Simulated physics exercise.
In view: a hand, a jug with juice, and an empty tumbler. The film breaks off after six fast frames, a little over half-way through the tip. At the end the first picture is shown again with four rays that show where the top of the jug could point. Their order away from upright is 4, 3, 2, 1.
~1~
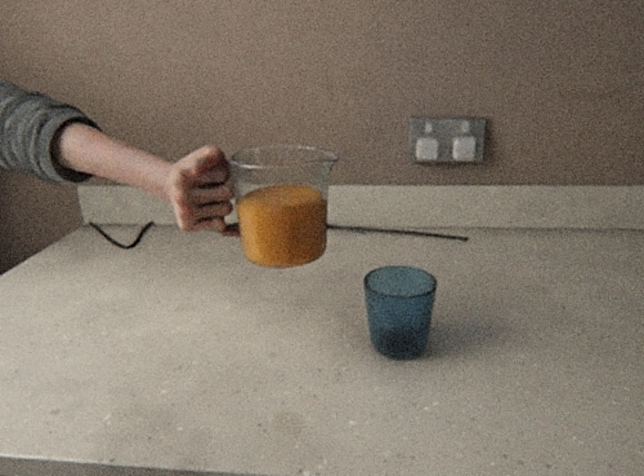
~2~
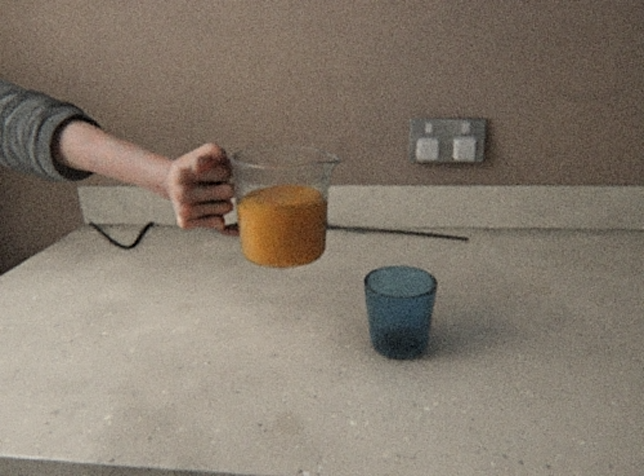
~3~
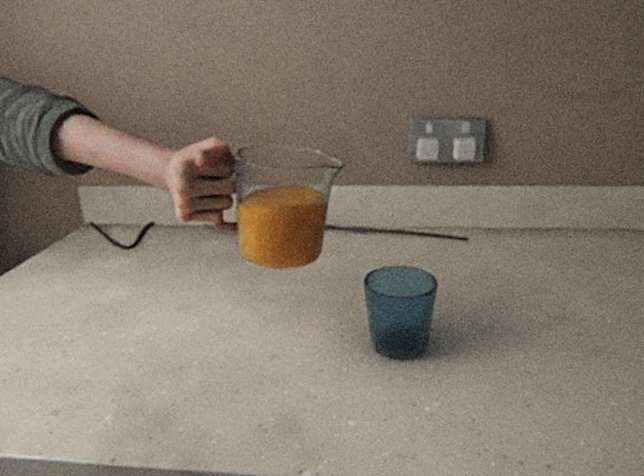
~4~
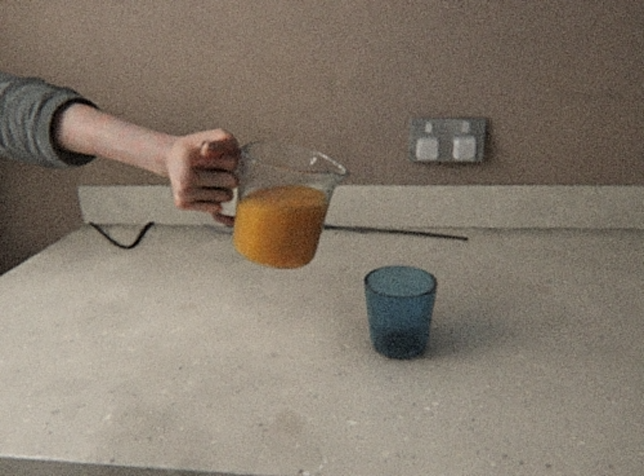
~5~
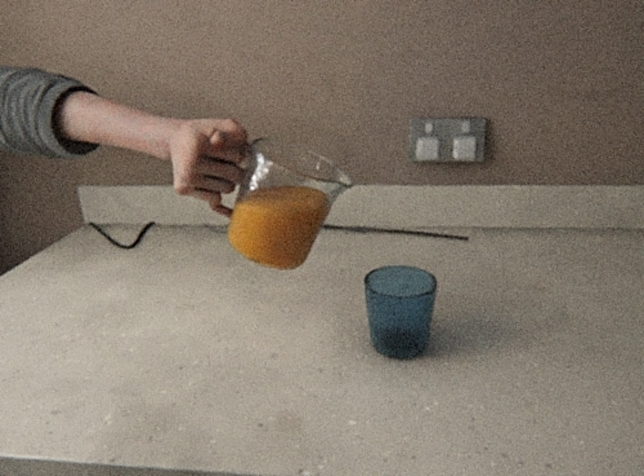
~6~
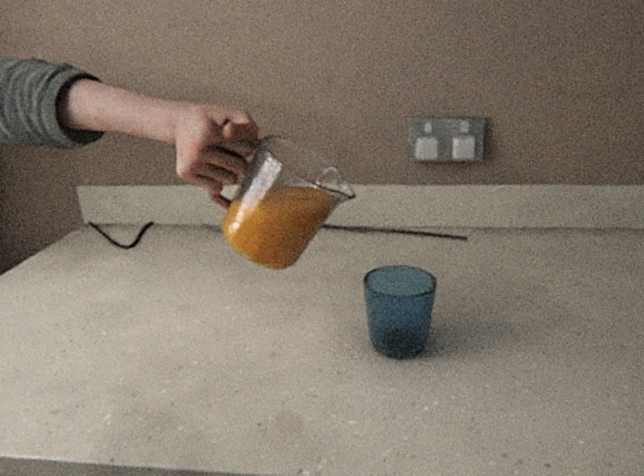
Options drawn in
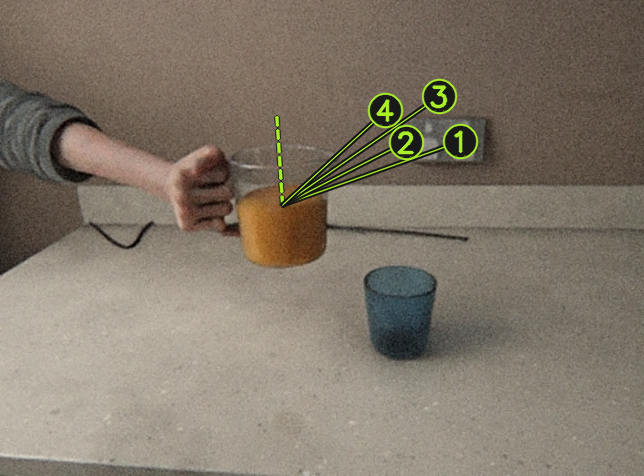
A hand holds a glass jug of orange juice and gradually tilts it to the right.
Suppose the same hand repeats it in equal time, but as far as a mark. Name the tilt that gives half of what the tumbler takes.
Go for 2.
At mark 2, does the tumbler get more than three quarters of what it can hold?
No.
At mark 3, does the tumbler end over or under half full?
Under half.
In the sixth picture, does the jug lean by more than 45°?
No, it does not.
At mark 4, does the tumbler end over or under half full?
Under.
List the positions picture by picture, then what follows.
Upright, lip at (337, 158); rim of the tumbler round (400, 280); nothing has left yet, in the first frame.
Upright, lip at (339, 160); nothing has left yet, in the second frame.
Tipped about 7°, lip at (343, 165); nothing has left yet, in the third frame.
Tipped about 14°, lip at (348, 173); nothing has left yet, in the fourth frame.
Tipped about 23°, lip at (352, 184); nothing has left yet, in the fifth frame.
Tipped about 33°, lip at (355, 196); nothing has left yet, in the sixth frame.
On the marked copy, 1 at (444, 147); 2 at (391, 149); 3 at (425, 106); 4 at (372, 122).
If 1 is chosen, the tumbler ends with about 71 % of what it can hold.
If 2 is chosen, the tumbler ends with about 49 % of what it can hold.
If 3 is chosen, the tumbler ends with about 28 % of what it can hold.
If 4 is chosen, the tumbler ends with about 12 % of what it can hold.
